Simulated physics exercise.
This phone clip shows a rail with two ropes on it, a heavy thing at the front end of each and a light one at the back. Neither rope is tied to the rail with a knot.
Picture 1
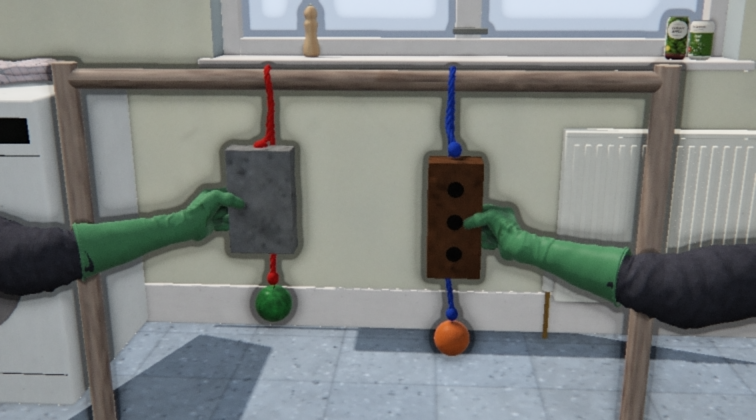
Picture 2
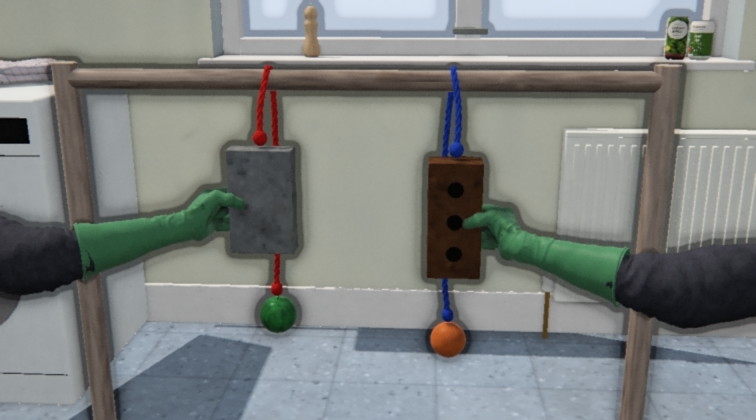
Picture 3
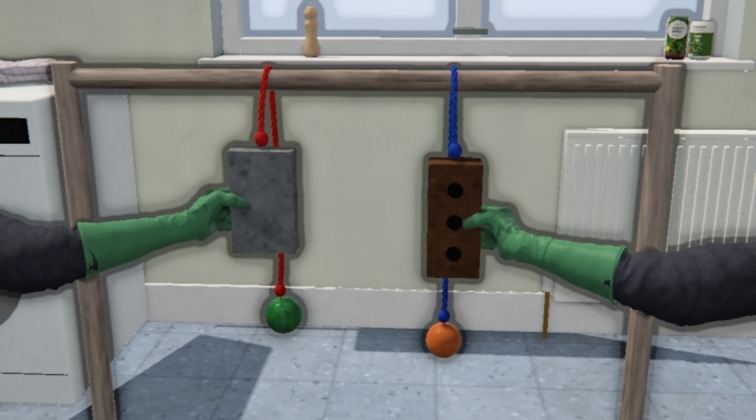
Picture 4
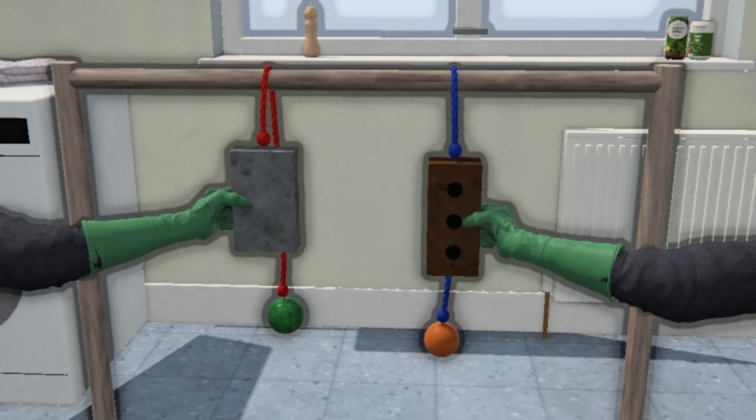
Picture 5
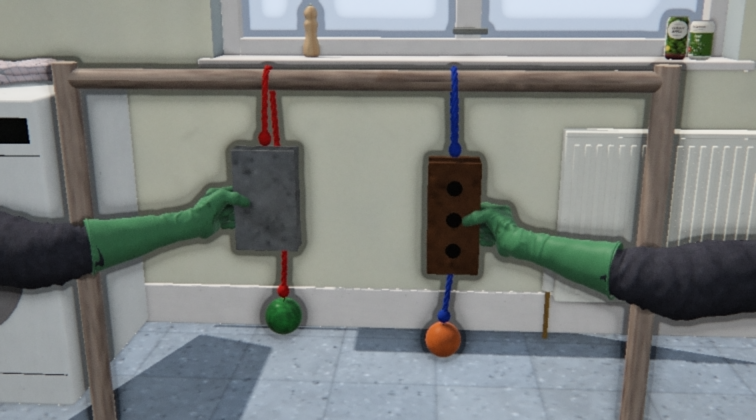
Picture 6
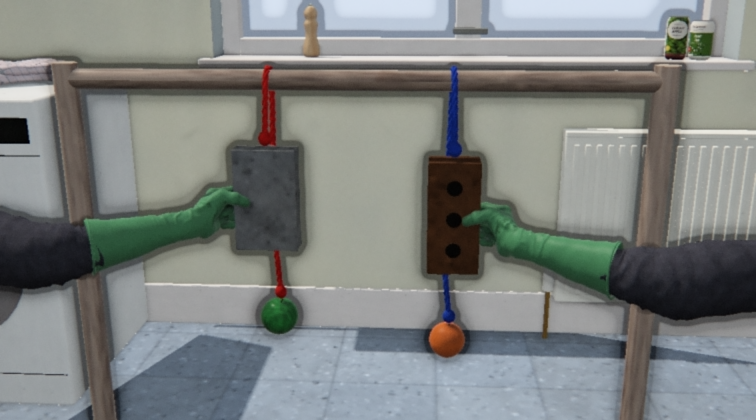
In a pale green room with a tiled floor, a window and a white radiator, a fixed camera looks straight at a wooden rail. A grey block hangs at left on a red rope above a green ball, and a brown block with three dark holes at right on a blue rope above an orange ball. Green-gloved hands touch both blocks, which barely shift, while the balls sway slightly below.
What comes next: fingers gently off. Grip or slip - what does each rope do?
In order: Paver: Down; brick: Down.
Then, 0.38 s later than the last view, paver dropping near (275, 338); brick dropping near (449, 331).
Then, 0.68 s later than the last view, paver on the floor; brick on the floor.
Finally, paver on the floor; brick on the floor. The paver runs down to the floor and the brick drops.
